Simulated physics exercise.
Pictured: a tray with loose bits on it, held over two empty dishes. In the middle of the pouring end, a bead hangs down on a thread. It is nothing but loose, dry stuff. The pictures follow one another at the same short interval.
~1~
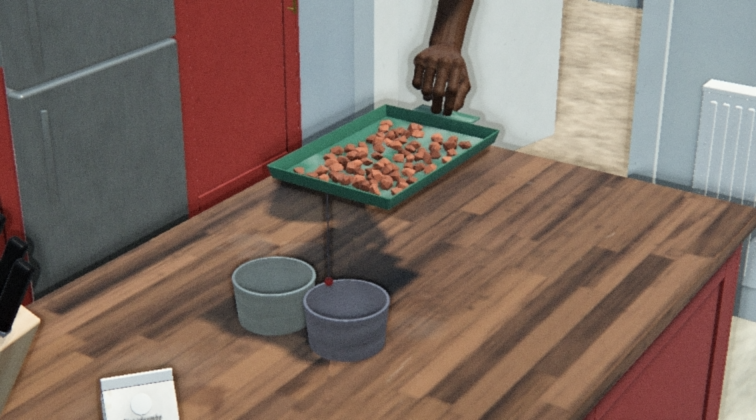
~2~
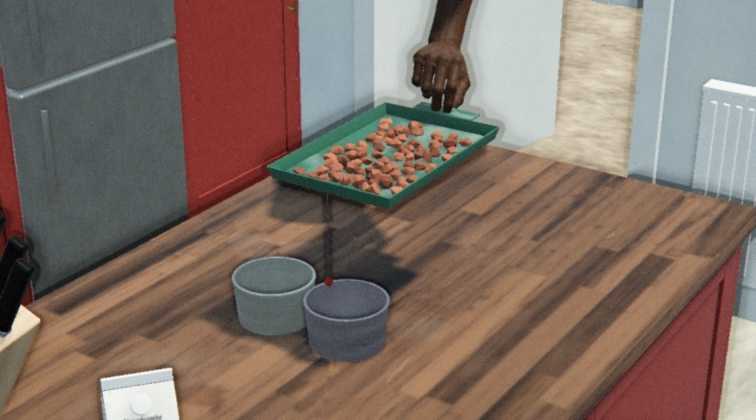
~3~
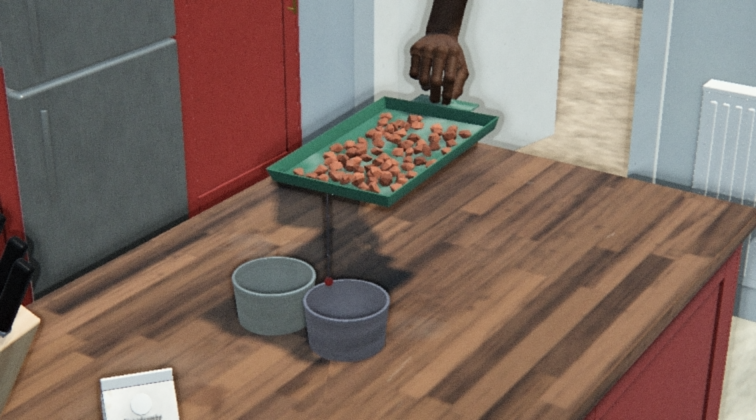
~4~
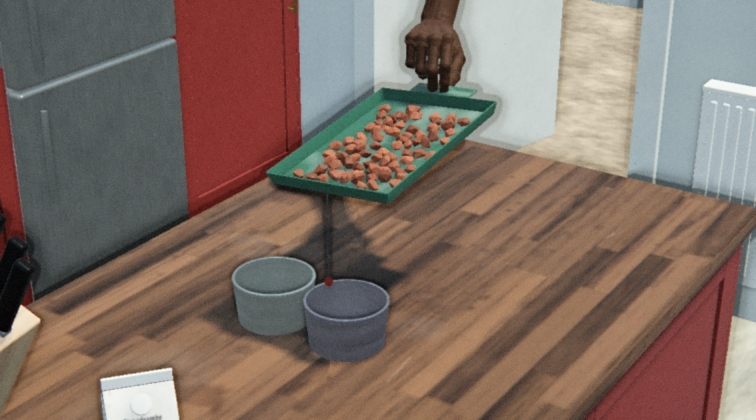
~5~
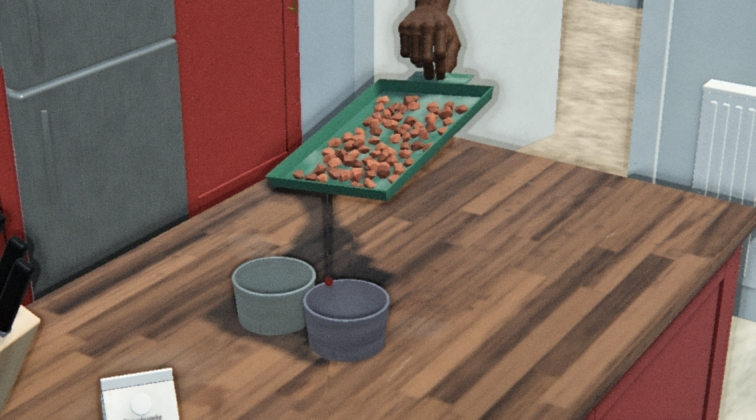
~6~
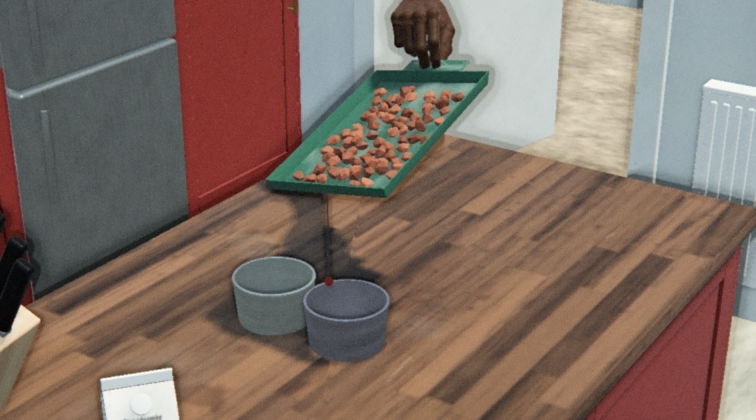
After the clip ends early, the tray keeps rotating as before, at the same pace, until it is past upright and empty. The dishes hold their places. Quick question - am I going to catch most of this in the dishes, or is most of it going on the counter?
You'll catch most of it in the dishes.
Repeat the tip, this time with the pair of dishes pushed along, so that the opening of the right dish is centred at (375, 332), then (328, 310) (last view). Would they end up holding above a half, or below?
Result, first place: Not as much as half; second place: Exceeding half.
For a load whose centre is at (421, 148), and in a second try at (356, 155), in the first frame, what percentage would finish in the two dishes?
80 and 80 per cent.
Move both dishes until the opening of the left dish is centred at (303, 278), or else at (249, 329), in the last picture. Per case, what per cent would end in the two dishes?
Trial 1 around 60 percent, trial 2 around 0 percent.
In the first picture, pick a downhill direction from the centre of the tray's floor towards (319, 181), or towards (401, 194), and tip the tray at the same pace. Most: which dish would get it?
1: The dish to the left. 2: The dish to the right.
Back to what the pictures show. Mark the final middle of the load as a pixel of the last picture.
Somewhere close to (271, 305) in the last picture.
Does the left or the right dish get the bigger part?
Winning side: Left of the pair.
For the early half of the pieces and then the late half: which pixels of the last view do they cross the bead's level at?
First part (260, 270), rest (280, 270).
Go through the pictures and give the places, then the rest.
In the first frame, corners of the pouring end near (273, 165) and (388, 197), level; middle of the load near (384, 164), bits of crushed brick; left dish near (249, 309); right dish near (323, 334); bead on its thread near (329, 282).
In the second frame, corners of the pouring end near (272, 166) and (388, 196), level; middle of the load near (384, 163).
In the third frame, corners of the pouring end near (272, 168) and (387, 194), tipped barely, lowest at the left corner; middle of the load near (383, 159).
In the fourth frame, corners of the pouring end near (271, 171) and (386, 191), tipped a little, lowest at the left corner; middle of the load near (382, 154).
In the fifth frame, corners of the pouring end near (271, 174) and (384, 189), tipped a little, lowest at the left corner; middle of the load near (381, 148).
In the sixth frame, corners of the pouring end near (271, 178) and (382, 186), tipped clearly, lowest at the left corner; middle of the load near (379, 143); left dish near (249, 309); right dish near (323, 334).
Shortly afterwards, tray tipped steeply; the whole lot on the tray.
Next, tray tipped past a quarter turn; a little on the tray; near two thirds in the left dish; a little outside both; near a quarter in the air.
Some moments later, tray tipped past a quarter turn; all but a few in the left dish; a little outside both.
In the end, tray tipped past a quarter turn; none at all in the right dish; all but a few in the left dish; a little outside both.
